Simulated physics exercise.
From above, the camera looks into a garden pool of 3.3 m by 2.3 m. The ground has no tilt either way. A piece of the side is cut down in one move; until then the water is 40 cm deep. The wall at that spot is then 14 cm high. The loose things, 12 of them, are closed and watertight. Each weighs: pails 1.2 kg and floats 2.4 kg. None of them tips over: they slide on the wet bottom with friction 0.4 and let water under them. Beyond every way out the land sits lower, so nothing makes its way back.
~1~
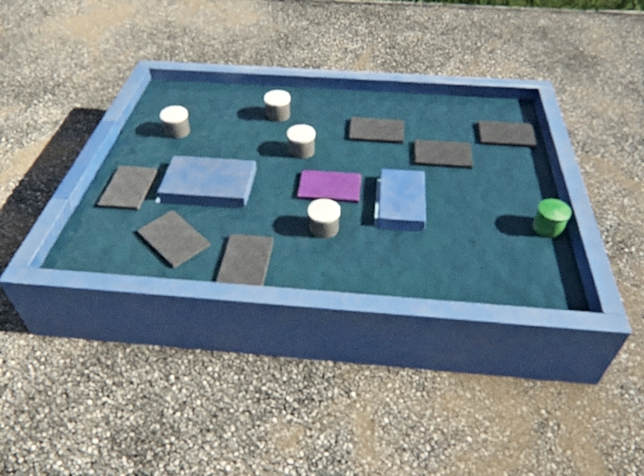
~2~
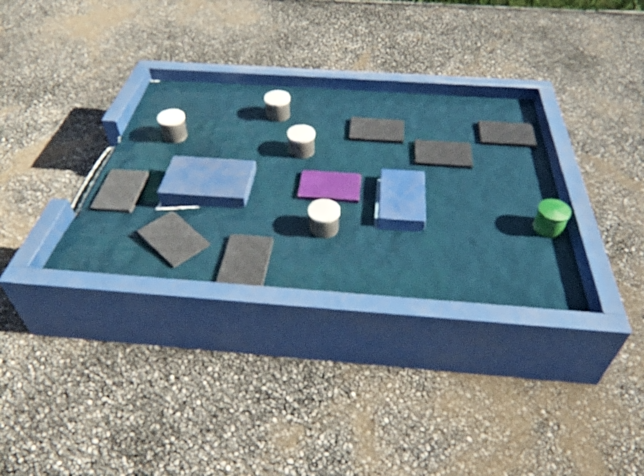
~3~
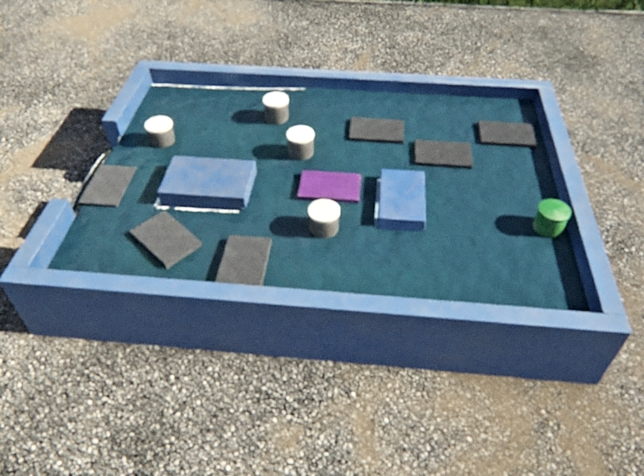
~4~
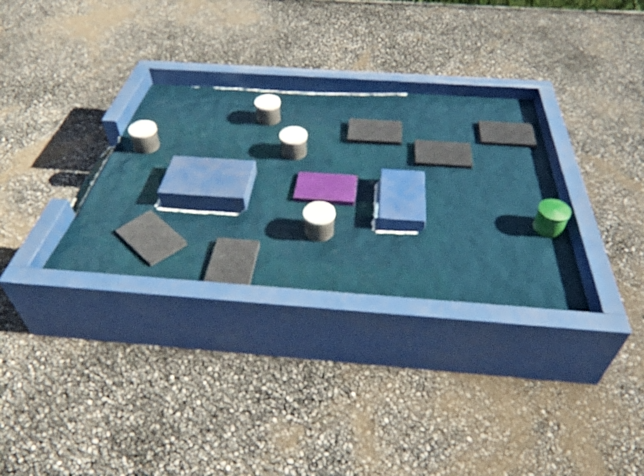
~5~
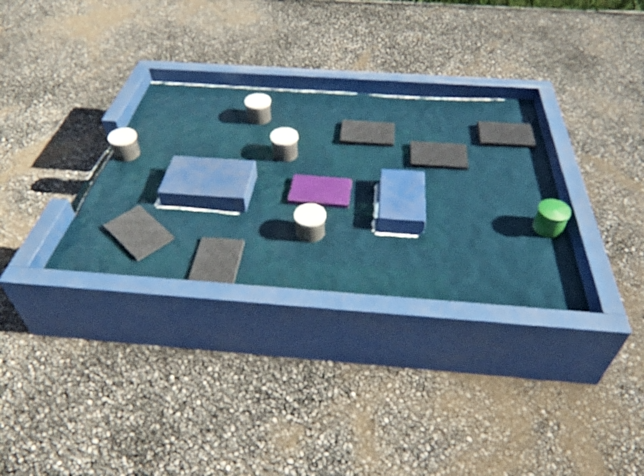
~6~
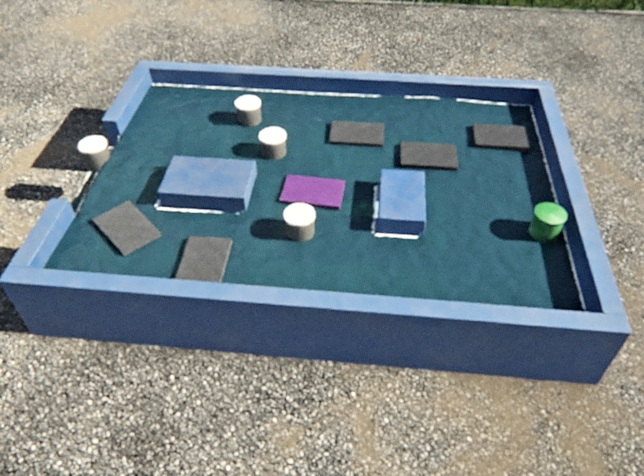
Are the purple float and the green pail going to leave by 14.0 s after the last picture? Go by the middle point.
The purple float does not make it out, and the green pail does not make it out.
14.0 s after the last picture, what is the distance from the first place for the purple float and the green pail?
Offsets: Near 40 and 30 centimetres.
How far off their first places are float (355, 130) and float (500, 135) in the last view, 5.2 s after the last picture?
First: 60 cm. Second: 20 cm.
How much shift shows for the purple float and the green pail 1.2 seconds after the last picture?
Close to 20 and 5 centimetres by then.
Then, 1.2 s after the last picture the purple float is near (303, 194), 0.2 m from its start, afloat; the green pail is near (543, 218), 0.1 m from its start, afloat; 2 of 12 are out; 10 afloat.
Then, 5.2 s after the last picture the purple float is near (292, 207), 0.3 m from its start, afloat; the green pail is near (527, 223), 0.1 m from its start, afloat; 3 of 12 are out; 9 afloat.
Then, 10.0 s after the last picture the purple float is near (292, 219), 0.3 m from its start, afloat; the green pail is near (516, 225), 0.2 m from its start, afloat; 6 of 12 are out; 6 afloat.
Then, 14.0 s after the last picture the purple float is near (295, 229), 0.4 m from its start, afloat; the green pail is near (508, 227), 0.3 m from its start, afloat; 6 of 12 are out; 6 afloat.
